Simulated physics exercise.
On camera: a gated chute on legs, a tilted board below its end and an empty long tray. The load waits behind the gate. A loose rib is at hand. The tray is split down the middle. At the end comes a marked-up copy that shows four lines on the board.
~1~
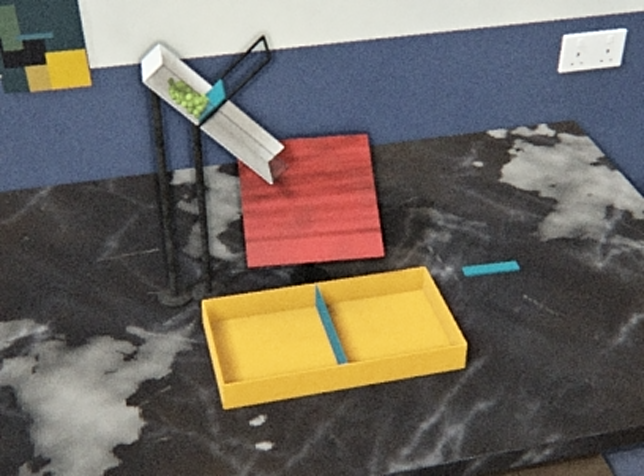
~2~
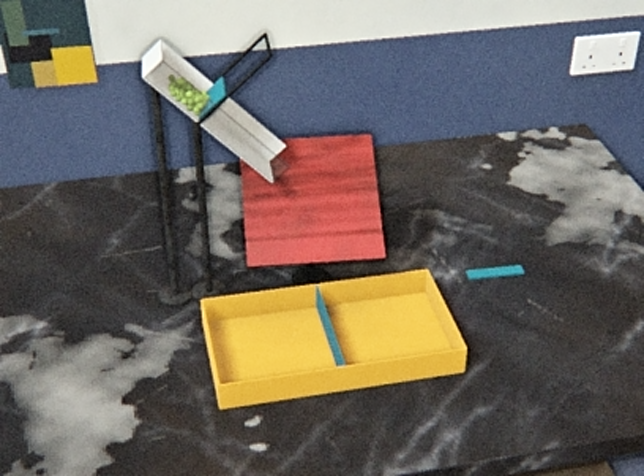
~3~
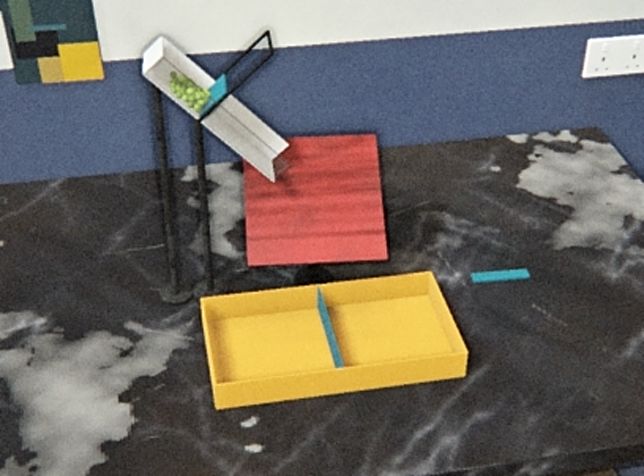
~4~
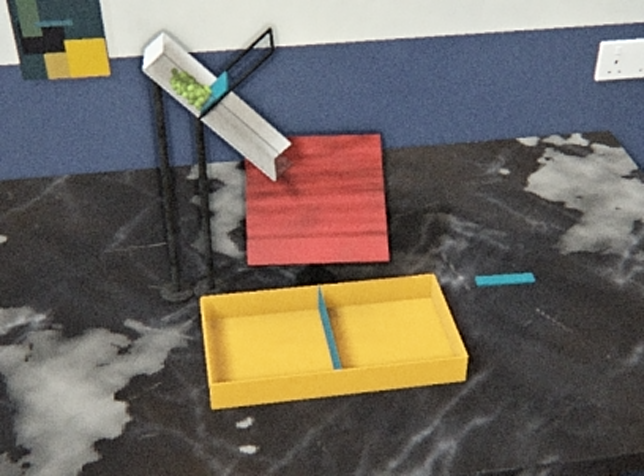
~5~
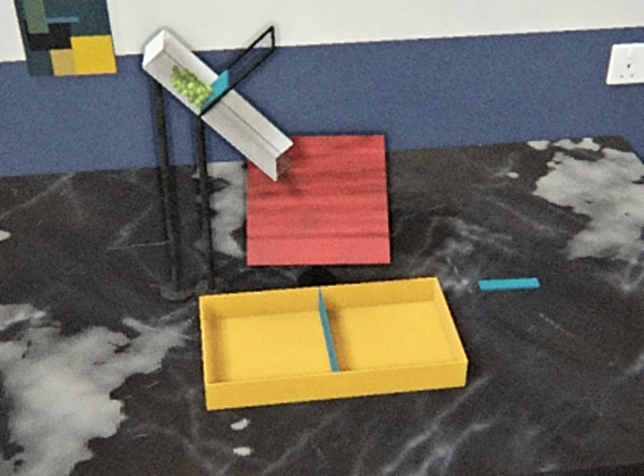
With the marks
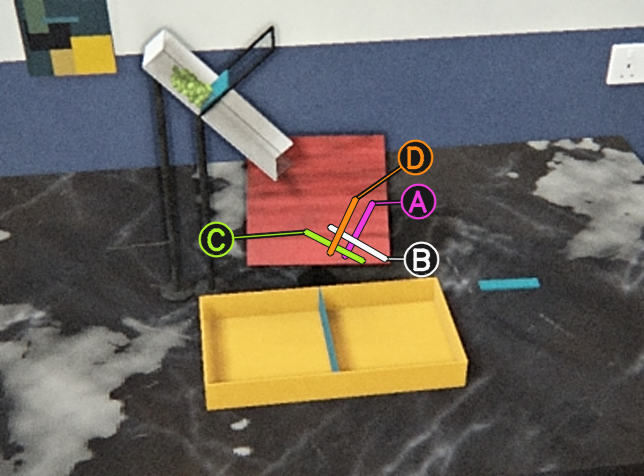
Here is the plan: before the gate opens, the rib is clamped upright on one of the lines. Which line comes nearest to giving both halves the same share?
A beats the others.
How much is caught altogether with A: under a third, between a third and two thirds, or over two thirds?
Over two thirds.
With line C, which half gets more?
The right half.
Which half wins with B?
More lands on the right.
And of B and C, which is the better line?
Line B.
On the marked copy, line A from (372, 203) to (345, 256); line B from (330, 227) to (385, 258); line C from (306, 232) to (362, 260); line D from (355, 199) to (330, 252).
With A, of what is caught, about half in the left half, about half in the right.
With B, of what is caught, about a quarter in the left half, most in the right.
With C, of what is caught, a small part in the left half, nearly all in the right.
With D, of what is caught, most in the left half, a small part in the right.
